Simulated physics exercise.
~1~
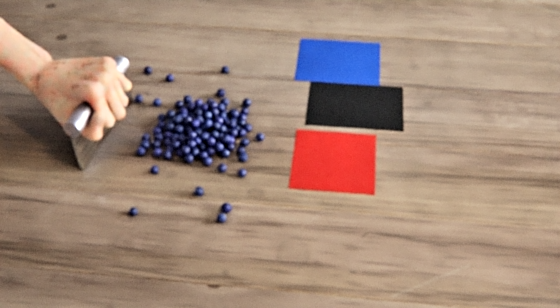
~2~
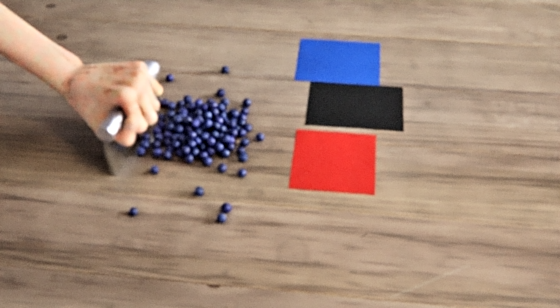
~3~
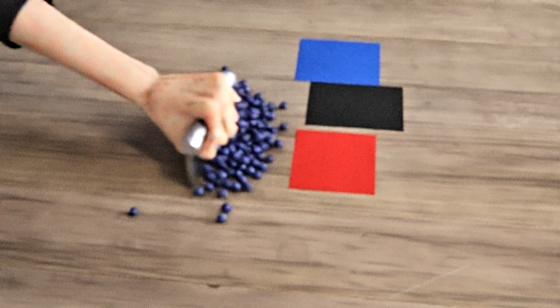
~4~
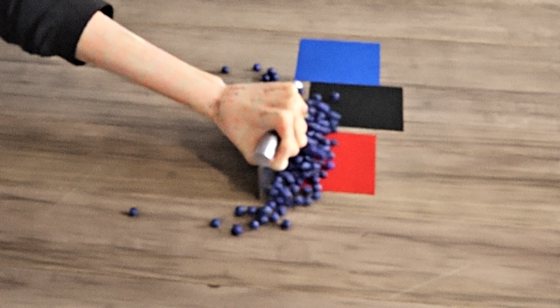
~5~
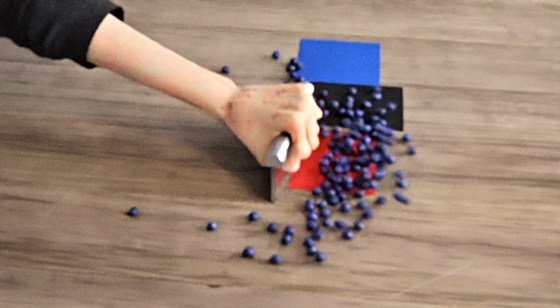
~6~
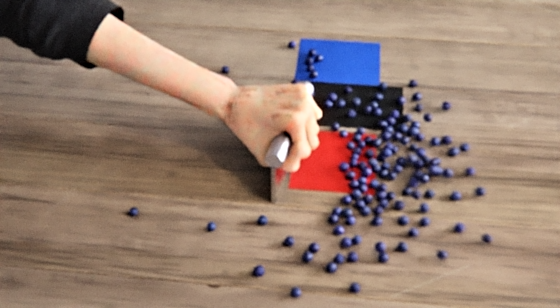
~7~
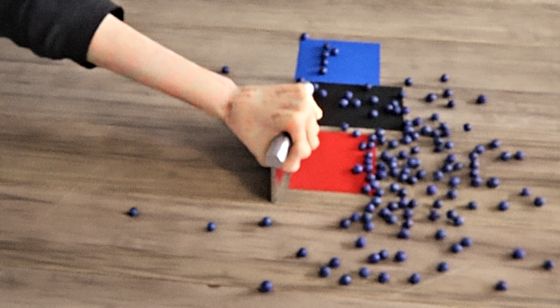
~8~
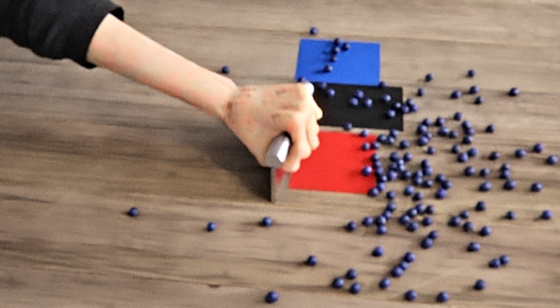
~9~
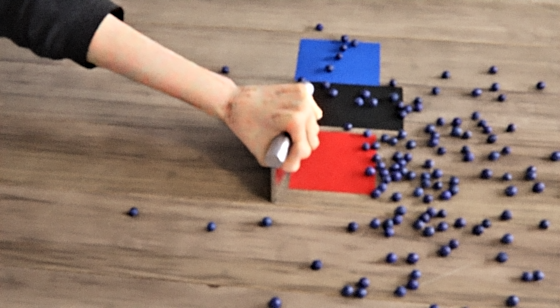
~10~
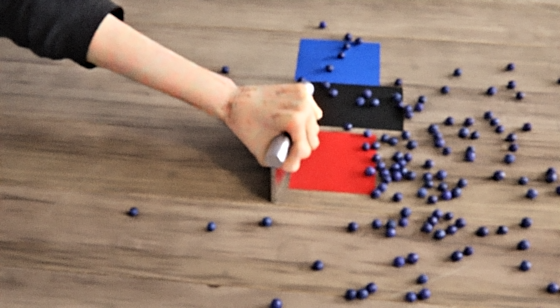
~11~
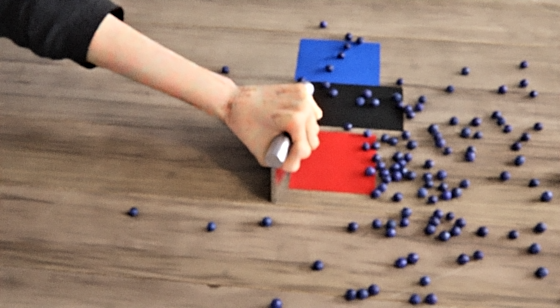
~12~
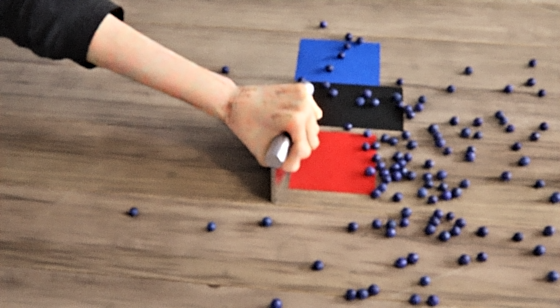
A hand pushes a pile of blueberries right with a scraper, stops, and they scatter widely.
